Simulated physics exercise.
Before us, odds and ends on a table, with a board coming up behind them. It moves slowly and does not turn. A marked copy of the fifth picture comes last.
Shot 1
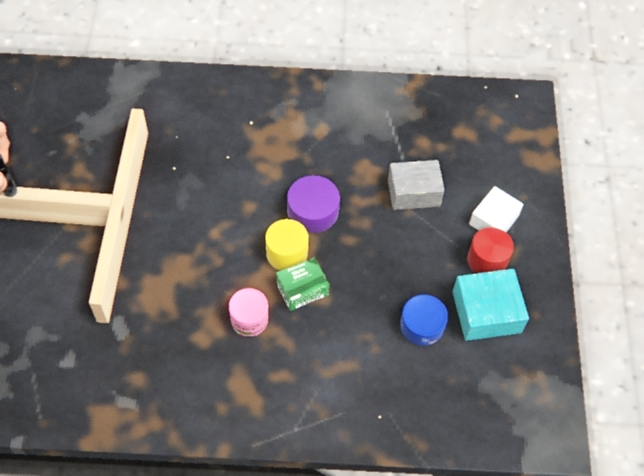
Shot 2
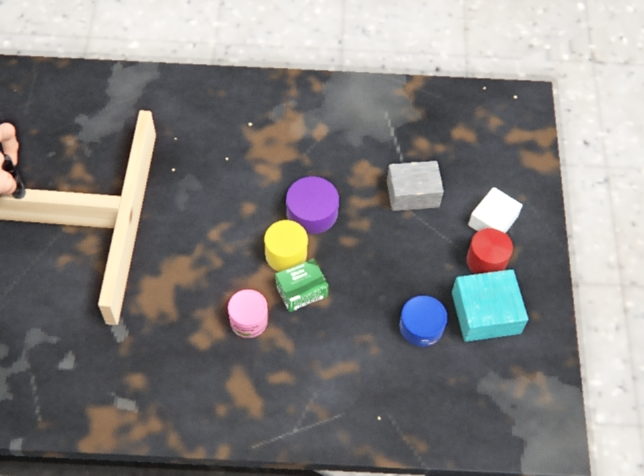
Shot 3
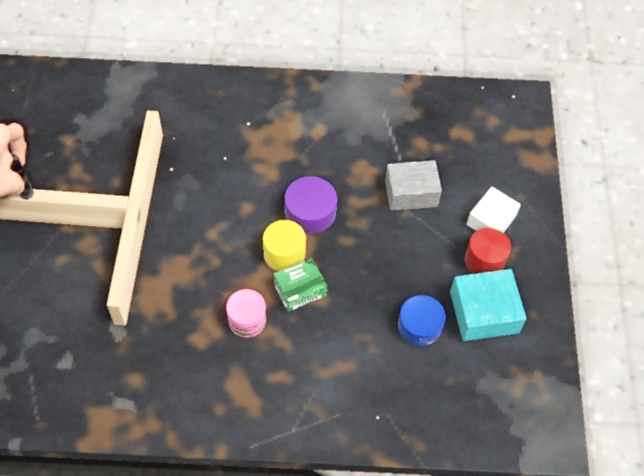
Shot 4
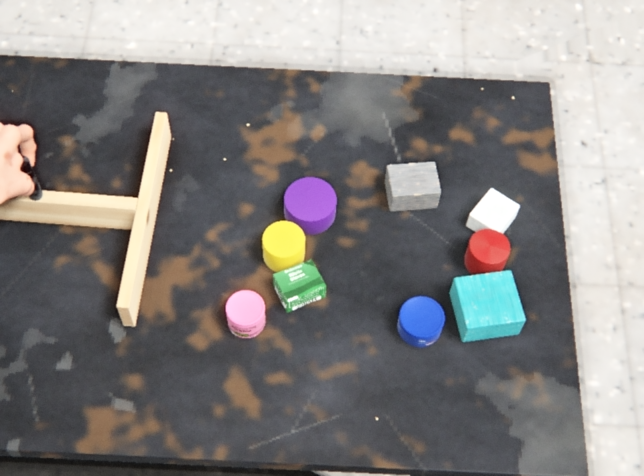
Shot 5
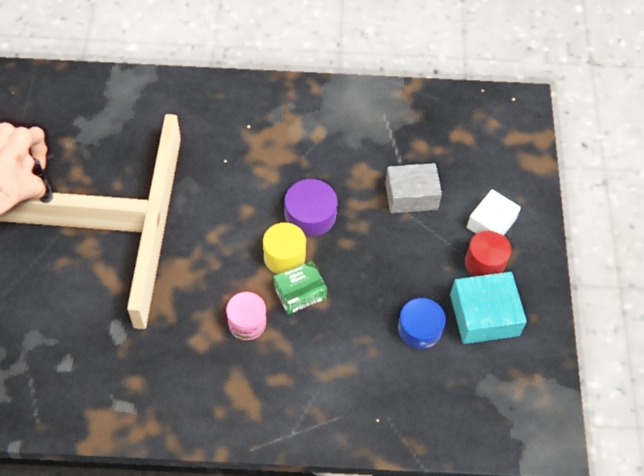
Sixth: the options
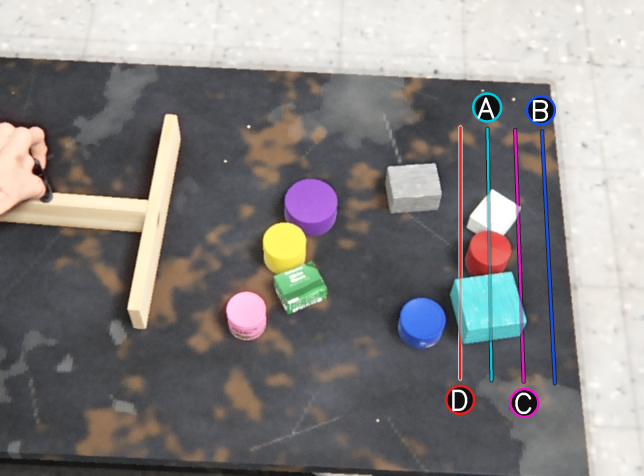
Hand slowly pushing a wooden T-shaped board rightward across a dark mottled table, with colourful tubs and blocks sitting still.
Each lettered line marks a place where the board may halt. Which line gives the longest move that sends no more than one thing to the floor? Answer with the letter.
Up to line A.
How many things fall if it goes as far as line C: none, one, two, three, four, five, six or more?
Three.
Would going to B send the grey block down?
By then, yes.
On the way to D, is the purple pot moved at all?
By then, yes.
On the marked copy, A at (489, 245); B at (548, 248); C at (519, 246); D at (460, 243).
Following A. Soon after the start, board (275, 212); pink tub (290, 322); green box (310, 289).
Later, board (397, 218); turquoise block (493, 310); pink tub (414, 344).
In the end, board (491, 223); turquoise block (568, 320); white block (552, 212); none fallen.
As for the rest, B drops six; C drops three; D is within the limit but short.
